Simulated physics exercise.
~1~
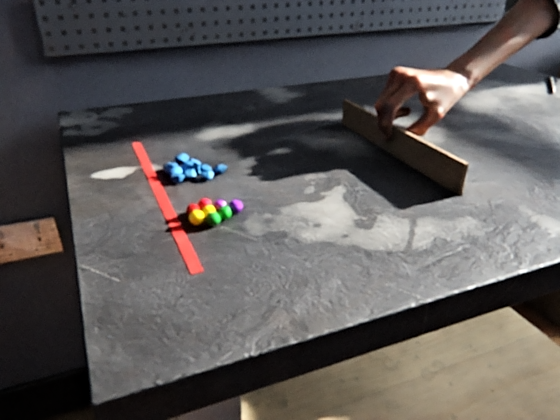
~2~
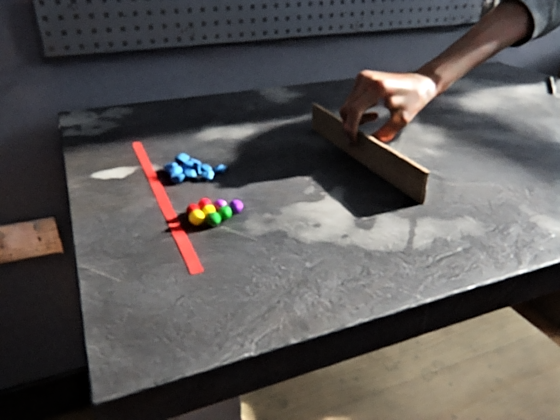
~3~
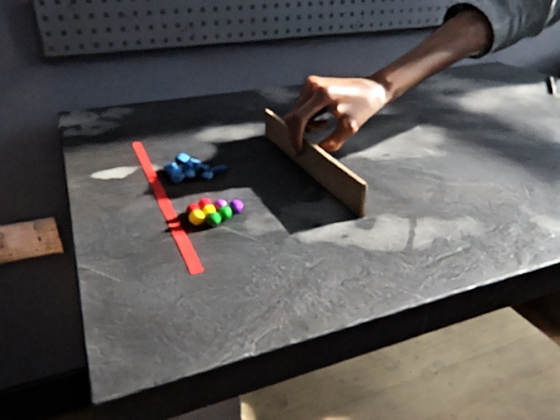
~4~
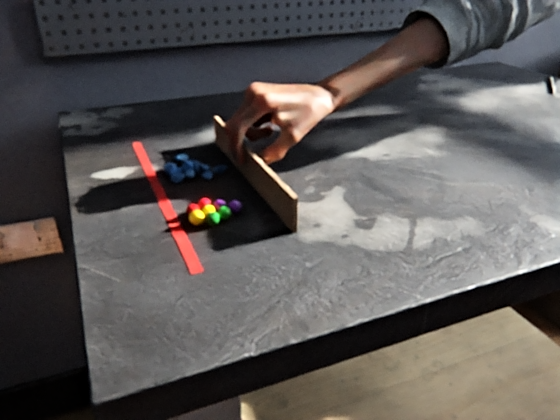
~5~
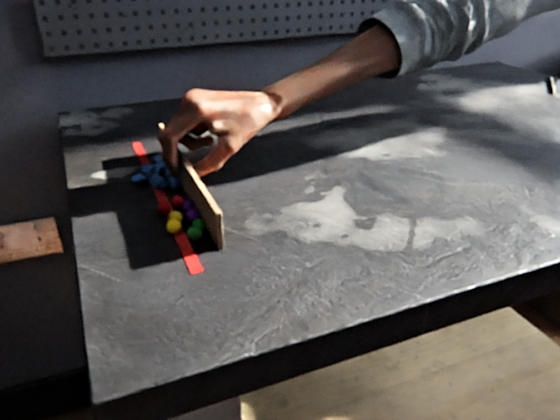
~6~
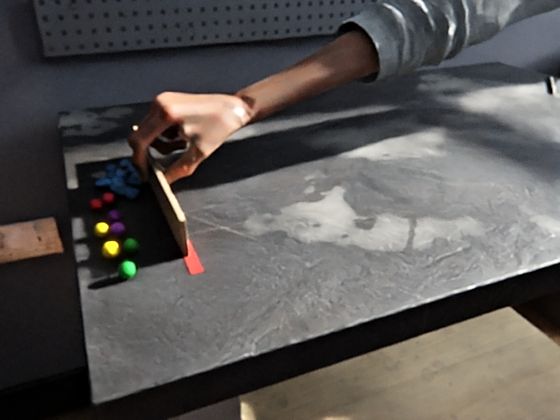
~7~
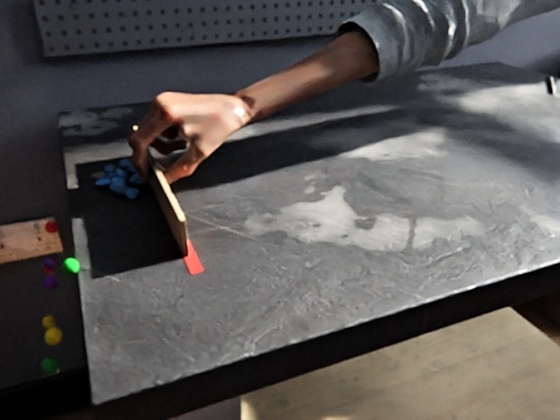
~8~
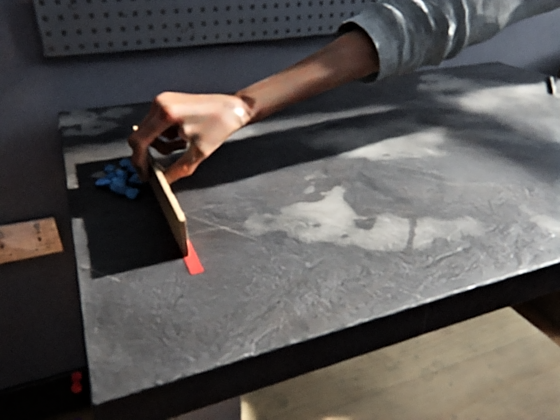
On a dark tabletop, a hand sweeping a card left to red tape, multicoloured balls rolling off the edge, blue pieces staying.
